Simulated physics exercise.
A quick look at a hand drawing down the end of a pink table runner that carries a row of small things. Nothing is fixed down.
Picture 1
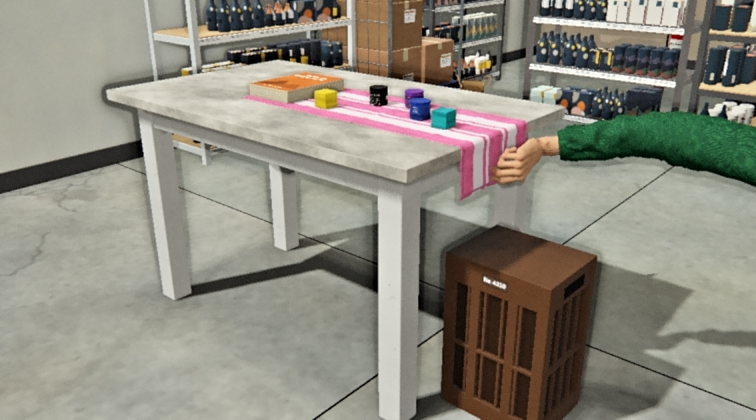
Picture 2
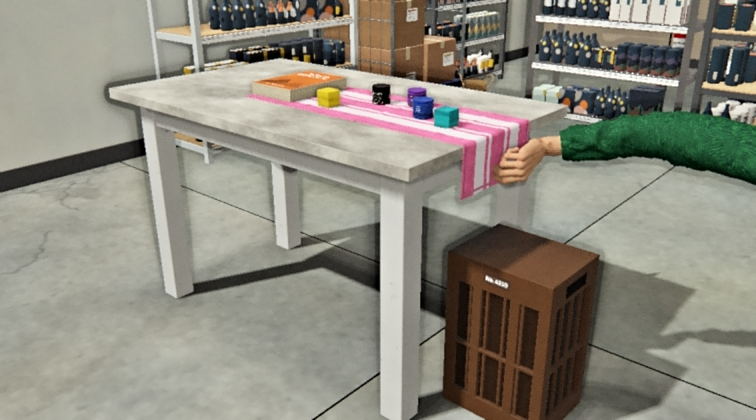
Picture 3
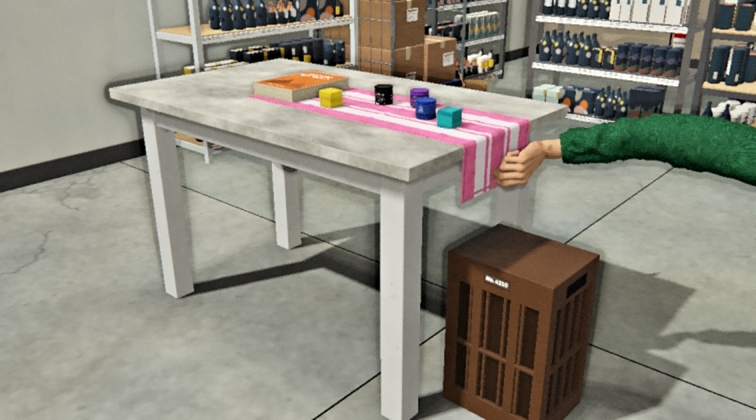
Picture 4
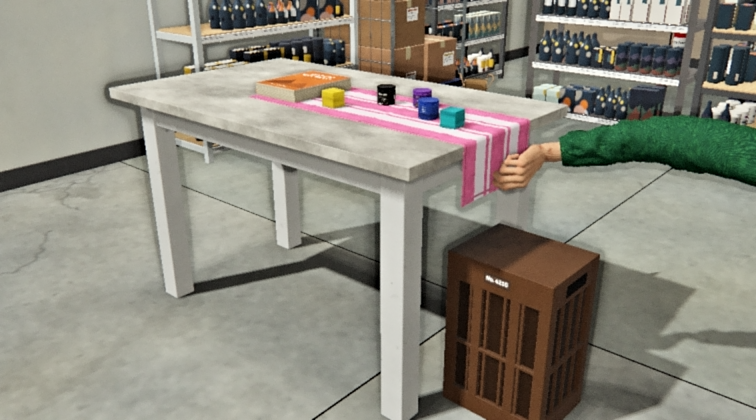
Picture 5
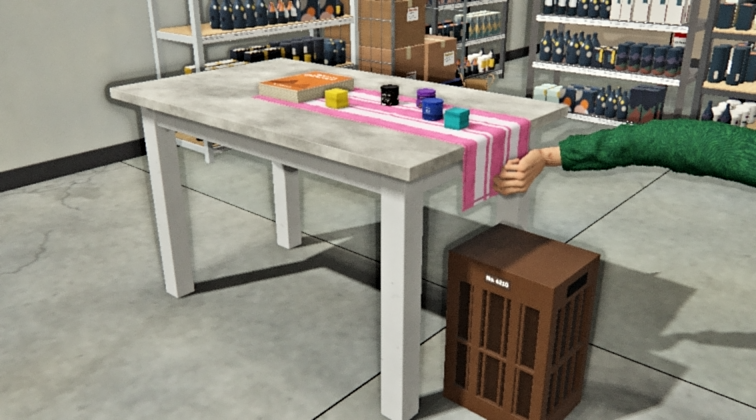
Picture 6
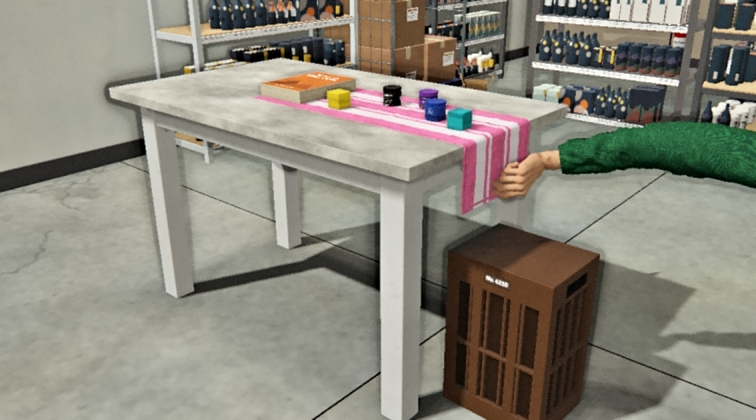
A pink-and-white striped runner lies across a pale grey table with white legs, seen from slightly above in a storeroom with stocked shelves and cardboard boxes behind. On it sit yellow, black, purple, blue and turquoise items, with an orange-topped box at its far left end and a brown crate on the floor below. A green-sleeved hand at right slowly draws the hanging end slightly downward, and the small items shift a little rightward with the cloth.
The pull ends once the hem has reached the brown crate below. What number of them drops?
The table loses one.
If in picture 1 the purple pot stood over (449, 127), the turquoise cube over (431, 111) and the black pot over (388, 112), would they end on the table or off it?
The purple pot is carried off; the turquoise cube survives; the black pot does not fall.
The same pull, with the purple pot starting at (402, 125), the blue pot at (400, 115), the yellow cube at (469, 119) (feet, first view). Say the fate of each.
The purple pot holds on; the blue pot does not fall; the yellow cube tumbles off.
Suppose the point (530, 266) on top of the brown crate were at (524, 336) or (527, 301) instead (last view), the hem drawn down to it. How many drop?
The count: 3 and 2.
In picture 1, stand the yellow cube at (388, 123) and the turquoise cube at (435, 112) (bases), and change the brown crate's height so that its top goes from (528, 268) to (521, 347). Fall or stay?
The yellow cube falls, the turquoise cube goes over.
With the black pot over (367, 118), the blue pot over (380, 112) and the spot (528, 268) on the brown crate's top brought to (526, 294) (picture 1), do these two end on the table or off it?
The black pot remains up; the blue pot does not fall.
Soon after, hem on the crate; turquoise cube gone.
In the end, hem on the crate; turquoise cube gone. The count of fallen things is one.
